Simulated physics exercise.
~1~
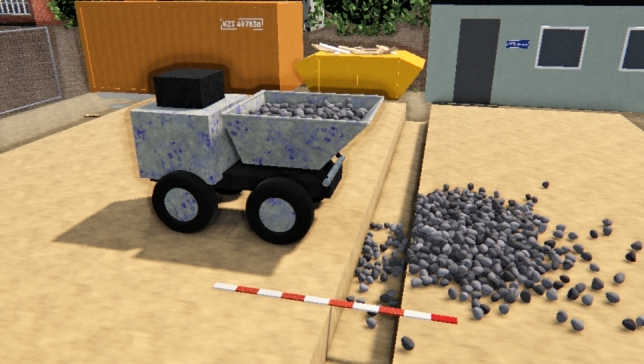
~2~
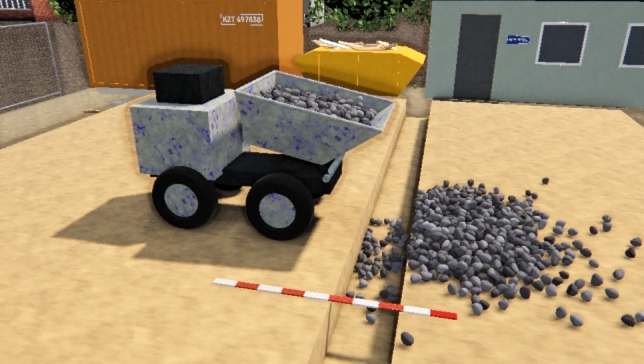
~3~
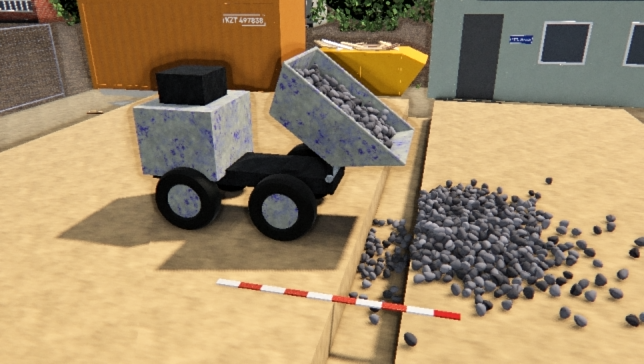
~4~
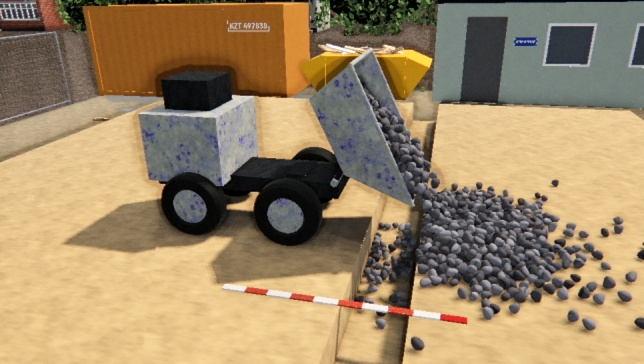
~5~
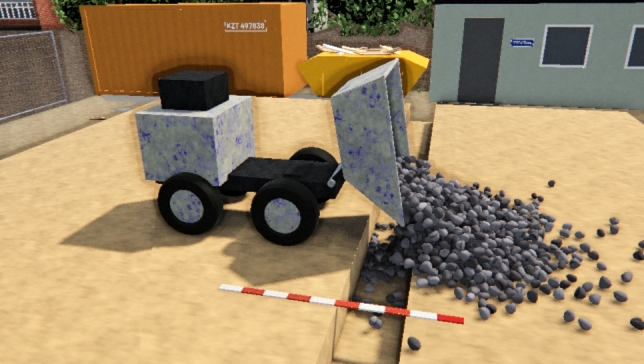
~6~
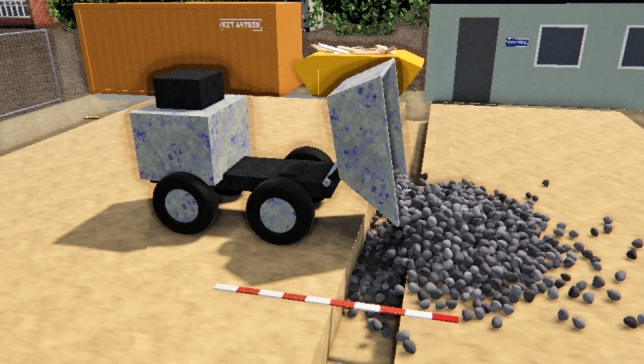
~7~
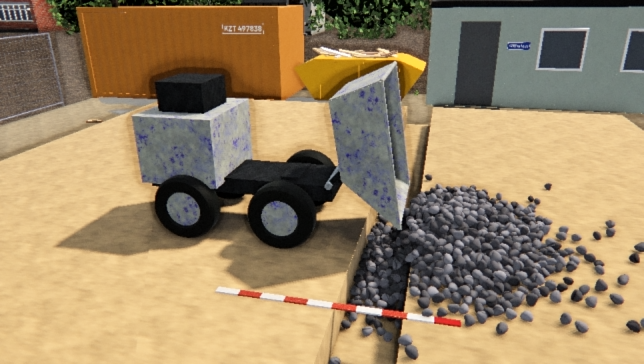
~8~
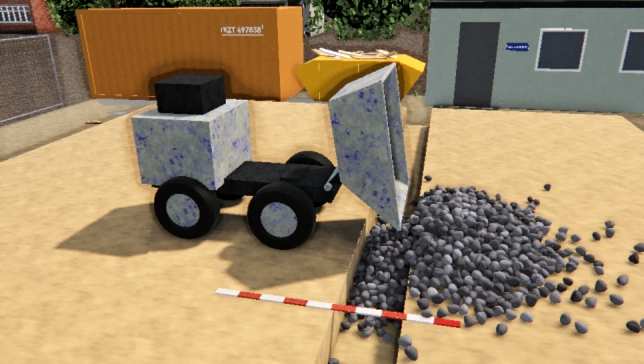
The clip shows a small speckled dumper tipping its raised body forward beside a trench, pouring dark stones to the right onto an earlier pile and into the trench, until the body stands steeply tilted and empty and the stones lie still behind a striped staff.
